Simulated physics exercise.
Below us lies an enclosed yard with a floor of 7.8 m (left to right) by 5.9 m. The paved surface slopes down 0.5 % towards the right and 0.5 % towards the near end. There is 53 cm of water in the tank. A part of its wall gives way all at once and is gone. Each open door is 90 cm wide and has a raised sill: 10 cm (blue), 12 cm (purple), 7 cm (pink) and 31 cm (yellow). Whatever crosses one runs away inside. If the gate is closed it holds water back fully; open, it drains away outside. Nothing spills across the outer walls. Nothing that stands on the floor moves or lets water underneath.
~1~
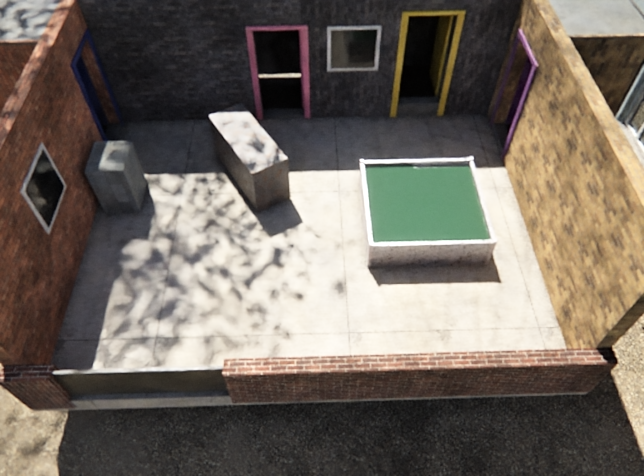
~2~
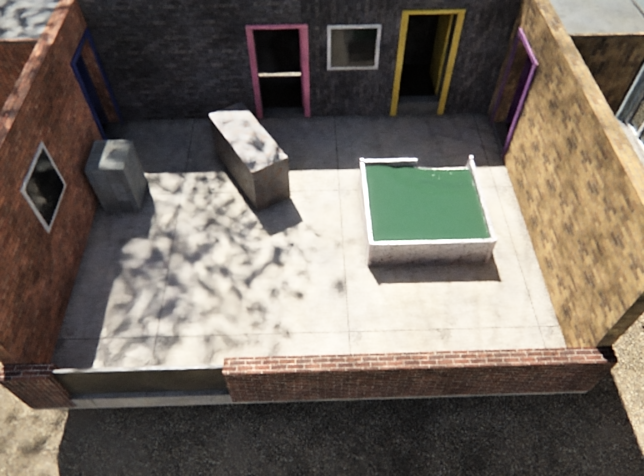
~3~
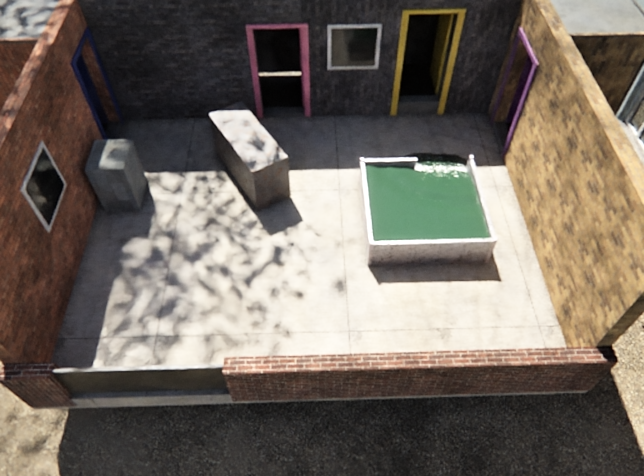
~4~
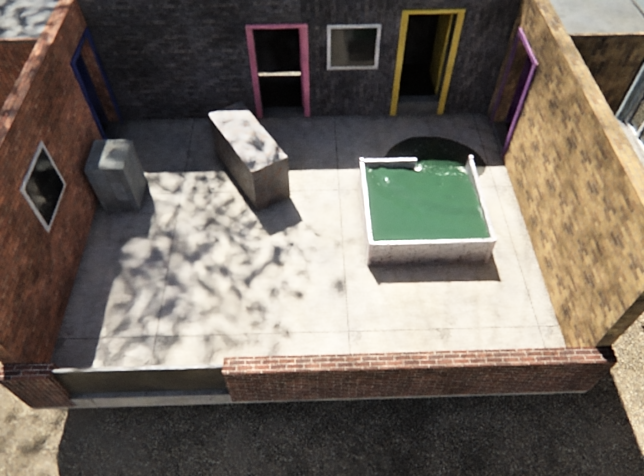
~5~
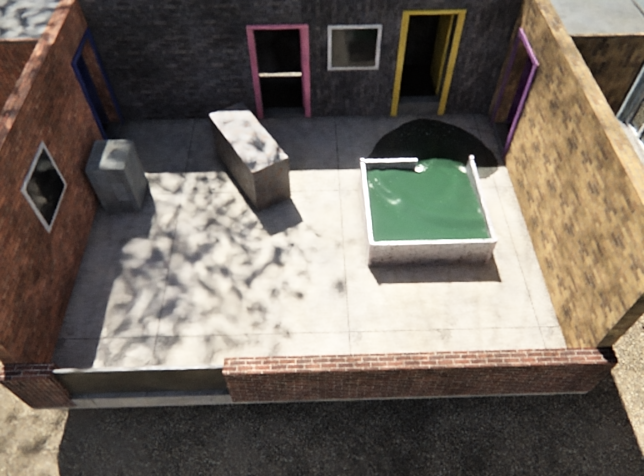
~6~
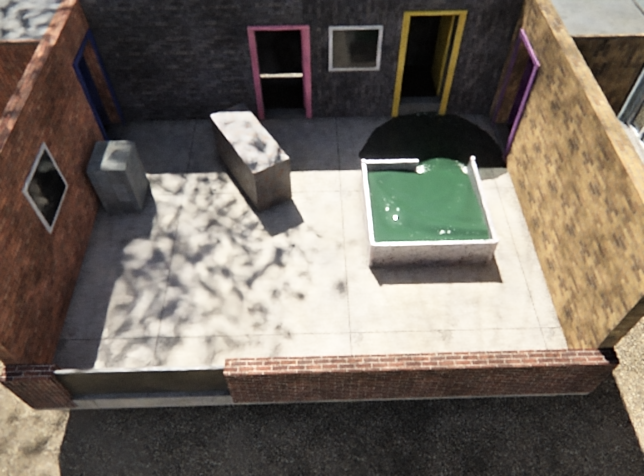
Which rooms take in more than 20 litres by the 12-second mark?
The water let in: At the blue door it stays under the limit; at the purple door it exceeds the limit; at the pink door it does not reach the limit; at the yellow door it does not reach the limit.
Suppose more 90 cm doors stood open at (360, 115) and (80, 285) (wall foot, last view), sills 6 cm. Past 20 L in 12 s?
In turn: Over, under.
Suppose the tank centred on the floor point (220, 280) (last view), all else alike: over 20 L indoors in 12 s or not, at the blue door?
Then: Blue above.
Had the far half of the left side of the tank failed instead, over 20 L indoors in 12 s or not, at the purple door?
Against that limit: Purple not over.
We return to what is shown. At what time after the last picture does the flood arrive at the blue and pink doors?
Arrival: Blue 3.6 s, pink 1.3 s.
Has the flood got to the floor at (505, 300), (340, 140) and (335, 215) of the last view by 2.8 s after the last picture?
In that order: Dry, under water, still dry.
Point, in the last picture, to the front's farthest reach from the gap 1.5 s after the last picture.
At about (268, 122).
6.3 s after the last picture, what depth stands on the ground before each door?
In cm: Blue 8, purple 12, pink 6, yellow 11.
Then, 0.7 s after the last picture water covers 10 % of the floor and is deepest (42 cm) near (486, 118); blue door not reached, purple door 18 cm at the sill, 0 L in, pink door not reached, yellow door 28 cm at the sill, 0 L in.
Then, 1.5 s after the last picture water covers 15 % of the floor and is deepest (34 cm) near (428, 119); blue door not reached, purple door 24 cm at the sill, 23 L in, pink door 3 cm at the sill, 0 L in, yellow door 29 cm at the sill, 0 L in.
Then, 2.8 s after the last picture water covers 30 % of the floor and is deepest (22 cm) near (488, 123); blue door not reached, purple door 19 cm at the sill, 76 L in, pink door 5 cm at the sill, 0 L in, yellow door 19 cm at the sill, 0 L in.
Then, 6.3 s after the last picture water covers 55 % of the floor and is deepest (12 cm) near (557, 371); blue door 8 cm at the sill, 1 L in, purple door 12 cm at the sill, 119 L in, pink door 6 cm at the sill, 0 L in, yellow door 11 cm at the sill, 0 L in.
Then, 11.3 s after the last picture water covers 90 % of the floor and is deepest (8 cm) near (554, 360); blue door 5 cm at the sill, 1 L in, purple door 7 cm at the sill, 120 L in, pink door 5 cm at the sill, 3 L in, yellow door 6 cm at the sill, 0 L in.
